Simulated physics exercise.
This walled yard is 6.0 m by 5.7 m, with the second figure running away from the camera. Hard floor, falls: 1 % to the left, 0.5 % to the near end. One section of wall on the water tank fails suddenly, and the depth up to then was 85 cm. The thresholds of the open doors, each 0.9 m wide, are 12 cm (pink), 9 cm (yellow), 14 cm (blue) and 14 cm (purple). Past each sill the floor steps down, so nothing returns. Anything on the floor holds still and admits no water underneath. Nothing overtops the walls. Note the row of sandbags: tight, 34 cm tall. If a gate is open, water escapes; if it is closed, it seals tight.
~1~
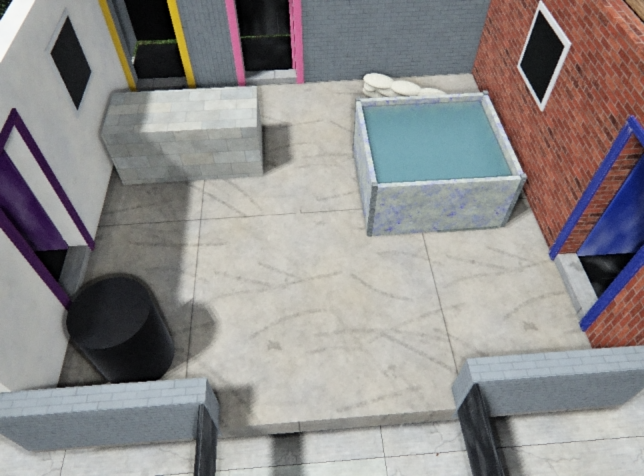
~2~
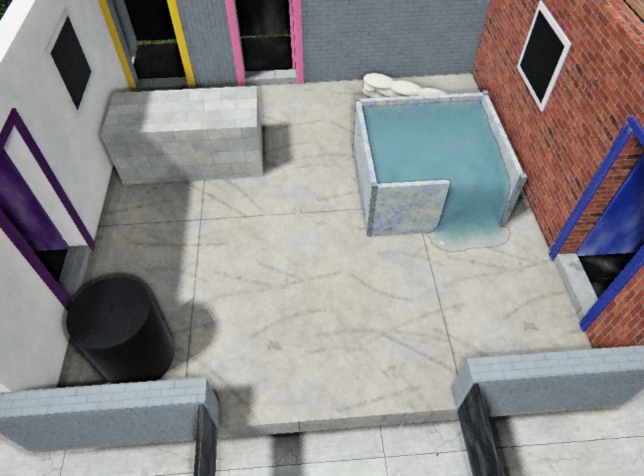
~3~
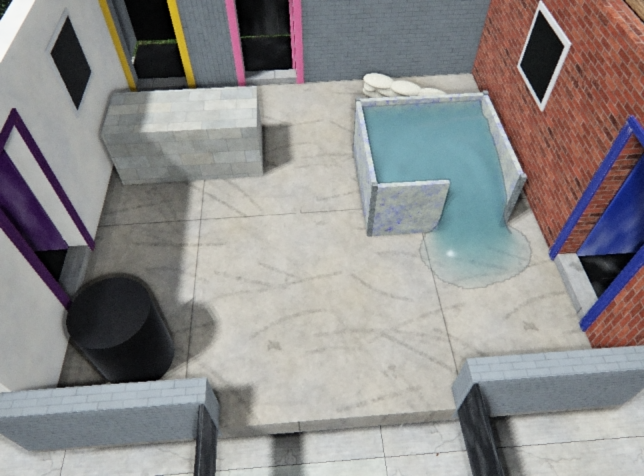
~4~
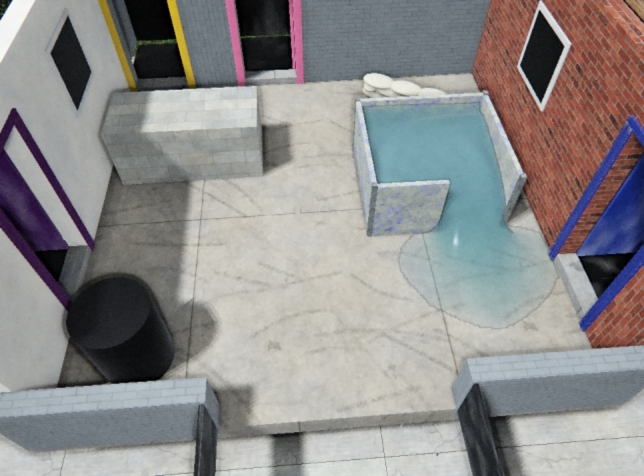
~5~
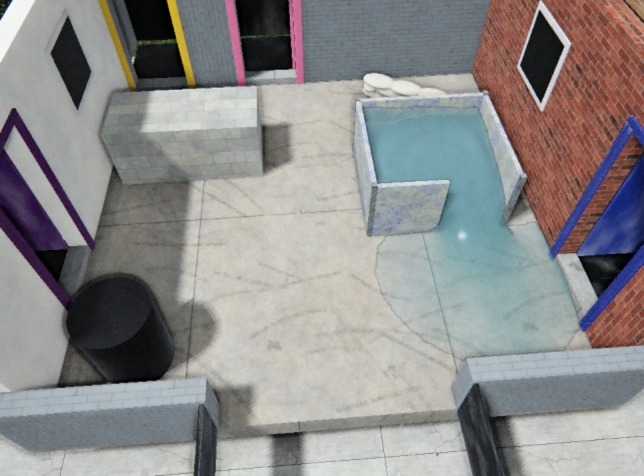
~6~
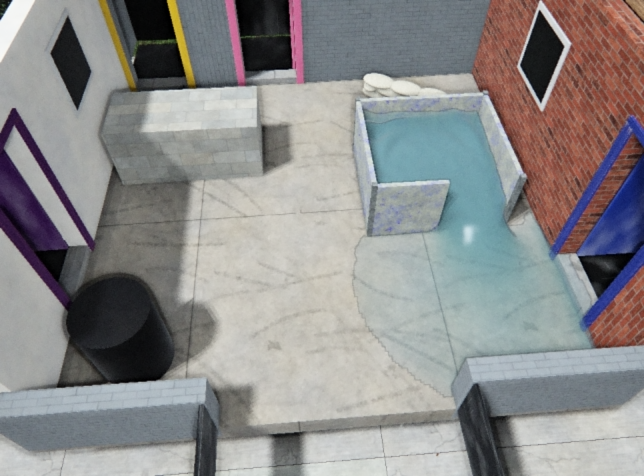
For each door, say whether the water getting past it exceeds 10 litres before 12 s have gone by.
One by one: Pink door: Less than stated; yellow door: Less than stated; blue door: More than stated; purple door: Less than stated.
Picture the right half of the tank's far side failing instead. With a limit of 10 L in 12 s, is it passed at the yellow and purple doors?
At the yellow door the limit is surpassed; at the purple door it is not exceeded.
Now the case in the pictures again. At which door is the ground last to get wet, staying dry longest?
The pink one.
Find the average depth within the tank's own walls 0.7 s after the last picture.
The mean depth is some 53 cm.
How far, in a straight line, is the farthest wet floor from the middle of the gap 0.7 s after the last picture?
Some 3.4 metres from the gap.
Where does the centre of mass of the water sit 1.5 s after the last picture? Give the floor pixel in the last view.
Near (447, 241).
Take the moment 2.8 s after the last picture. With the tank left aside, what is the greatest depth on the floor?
Roughly 28 cm.
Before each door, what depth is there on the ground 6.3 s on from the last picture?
In cm: Pink 0, yellow 7, blue 12, purple 10.
Then, 0.7 s after the last picture water covers 20 % of the floor and is deepest (57 cm) near (600, 374); pink door not reached, yellow door not reached, blue door 26 cm at the sill, 26 L in, purple door not reached.
Then, 1.5 s after the last picture water covers 20 % of the floor and is deepest (40 cm) near (593, 359); pink door not reached, yellow door not reached, blue door 26 cm at the sill, 73 L in, purple door not reached.
Then, 2.8 s after the last picture water covers 45 % of the floor and is deepest (28 cm) near (600, 374); pink door not reached, yellow door not reached, blue door 23 cm at the sill, 140 L in, purple door not reached.
Then, 6.3 s after the last picture water covers 65 % of the floor and is deepest (14 cm) near (97, 232); pink door not reached, yellow door 7 cm at the sill, 0 L in, blue door 12 cm at the sill, 172 L in, purple door 10 cm at the sill, 0 L in.
Then, 11.3 s after the last picture water covers 95 % of the floor and is deepest (10 cm) near (51, 418); pink door 5 cm at the sill, 0 L in, yellow door 4 cm at the sill, 0 L in, blue door 4 cm at the sill, 173 L in, purple door 8 cm at the sill, 1 L in.
